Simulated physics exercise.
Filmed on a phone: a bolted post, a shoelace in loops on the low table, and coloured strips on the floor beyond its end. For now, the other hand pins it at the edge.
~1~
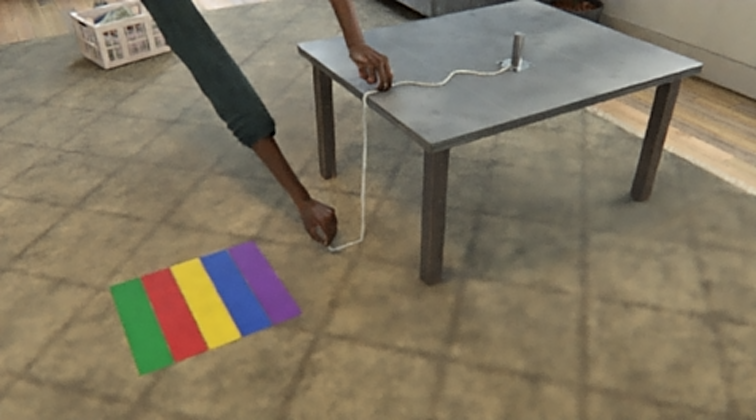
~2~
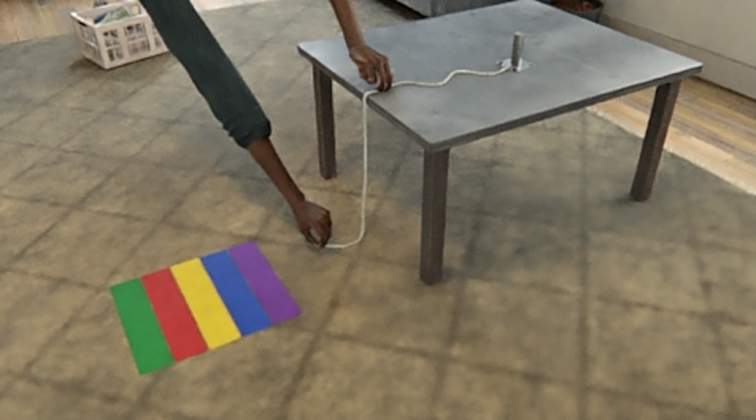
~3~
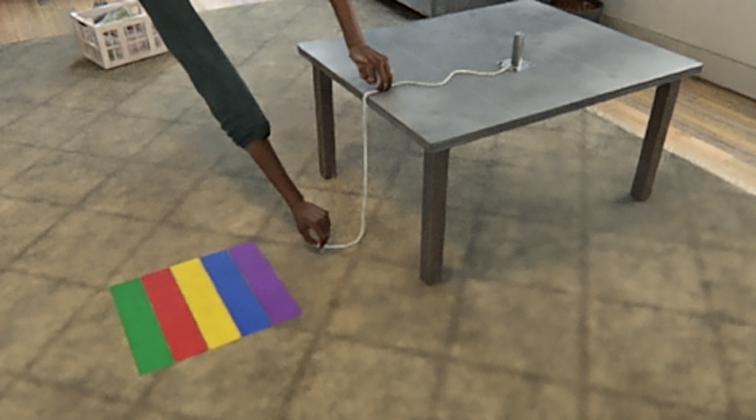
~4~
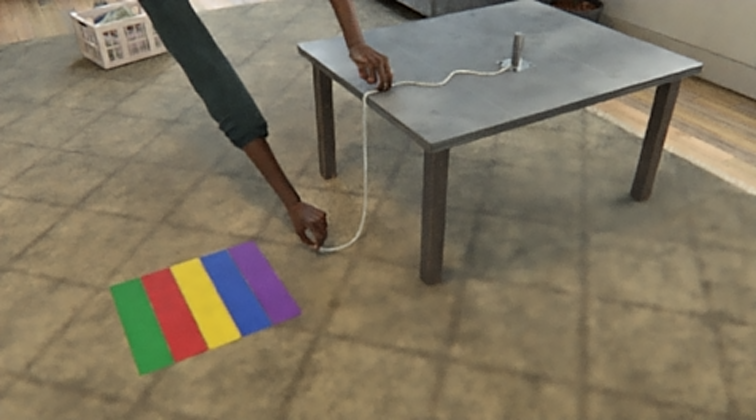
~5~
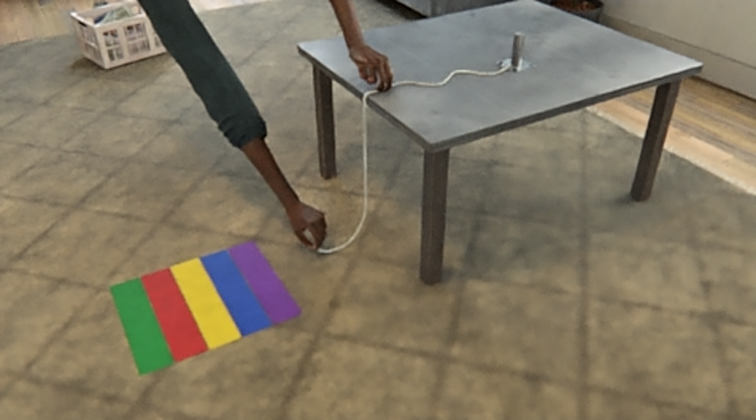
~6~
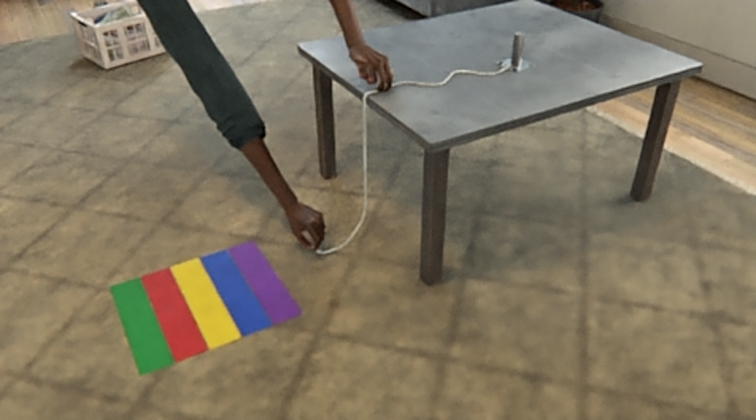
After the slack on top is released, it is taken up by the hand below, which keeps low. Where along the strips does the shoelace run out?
Over the yellow strip.
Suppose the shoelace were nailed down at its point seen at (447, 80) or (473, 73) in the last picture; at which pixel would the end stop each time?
First try near (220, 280), second near (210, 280).
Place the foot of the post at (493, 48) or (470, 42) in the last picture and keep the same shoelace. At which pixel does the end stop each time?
The spots are about (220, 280) and (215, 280).
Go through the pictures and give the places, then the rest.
In the first picture, end (325, 243); purple (279, 304); blue (249, 315); yellow (218, 327); red (185, 339); green (151, 352).
In the second picture, end (320, 245); shoelace through (495, 73) (447, 81) (391, 86) (365, 126) (365, 180) (362, 233).
In the third picture, end (318, 246).
In the fourth picture, end (315, 247); shoelace through (495, 73) (447, 81) (391, 86) (365, 126) (366, 180) (358, 234).
In the fifth picture, end (314, 247).
In the sixth picture, end (313, 248); shoelace through (495, 73) (447, 81) (391, 86) (365, 126) (366, 180) (354, 234).
Soon after, end near (248, 270); over purple.
Then, end near (219, 280); over blue.
At full stretch, end near (201, 286); over yellow. It gets as far as the yellow strip.
